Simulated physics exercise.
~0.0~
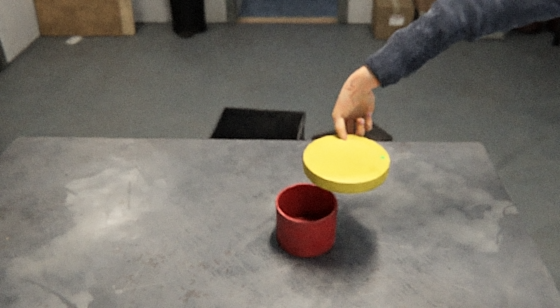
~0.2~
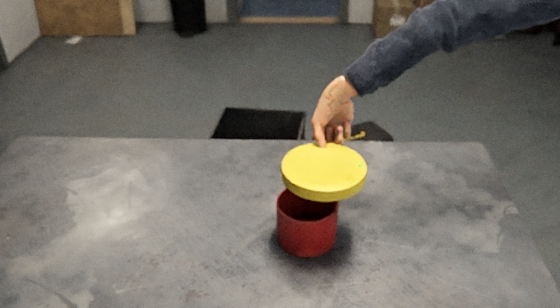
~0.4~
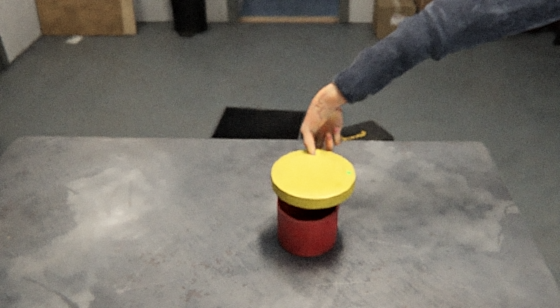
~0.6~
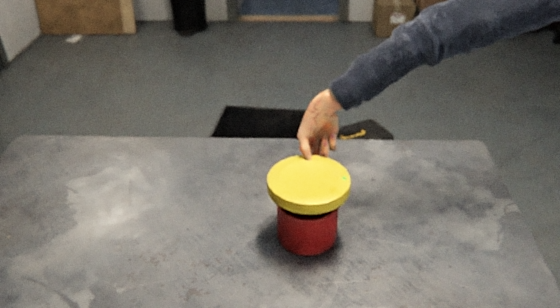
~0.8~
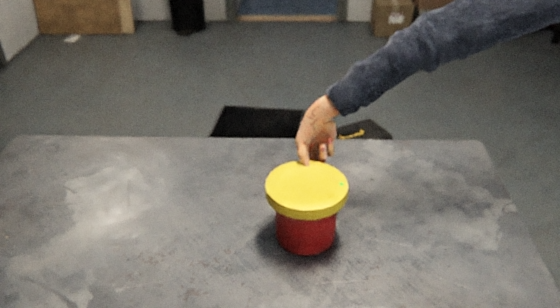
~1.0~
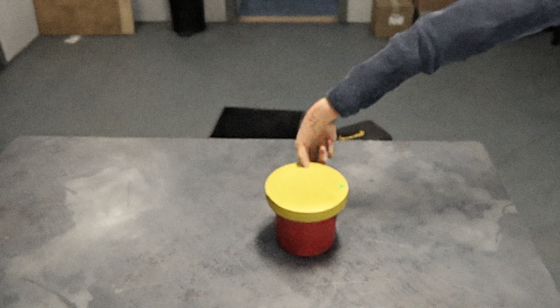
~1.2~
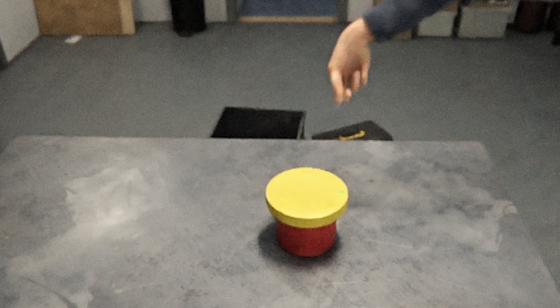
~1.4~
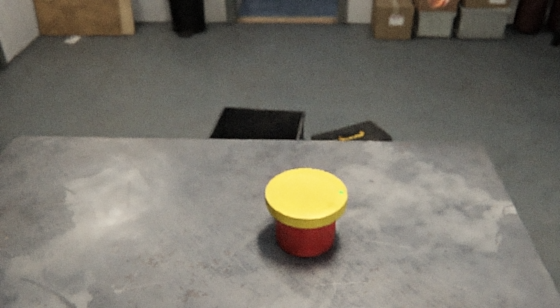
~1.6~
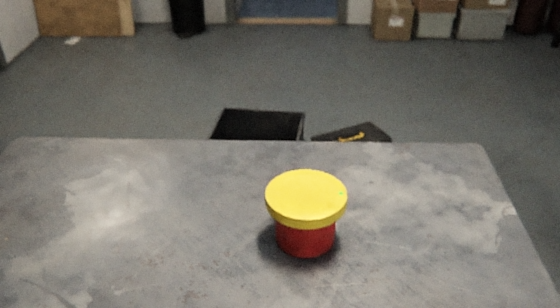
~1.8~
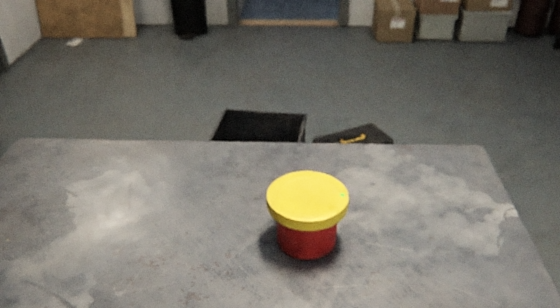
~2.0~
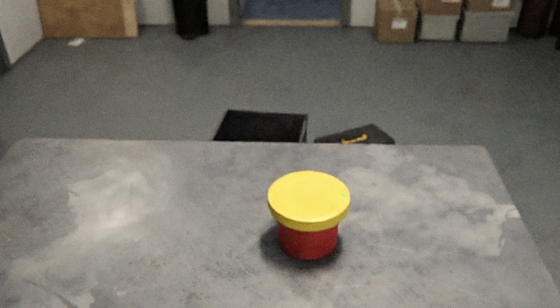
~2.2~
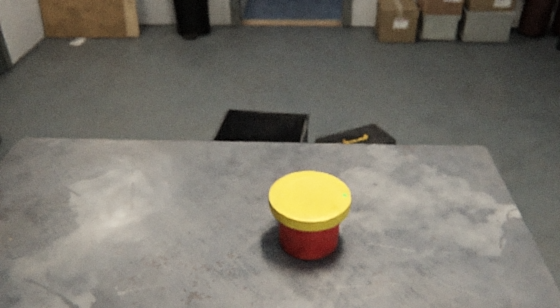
A yellow disc-shaped lid, held by a hand in a dark blue sleeve reaching in from the upper right, hovers above a small red beaker on a mottled grey table, seen from above and in front with a grey floor and boxes beyond. The hand carries the lid a little left and down until it sits over the opening. It lowers slightly and settles on the rim as the fingers linger at its back edge. The hand then lets go and withdraws to the upper right. The lid stays resting on the rim, covering the beaker's opening.
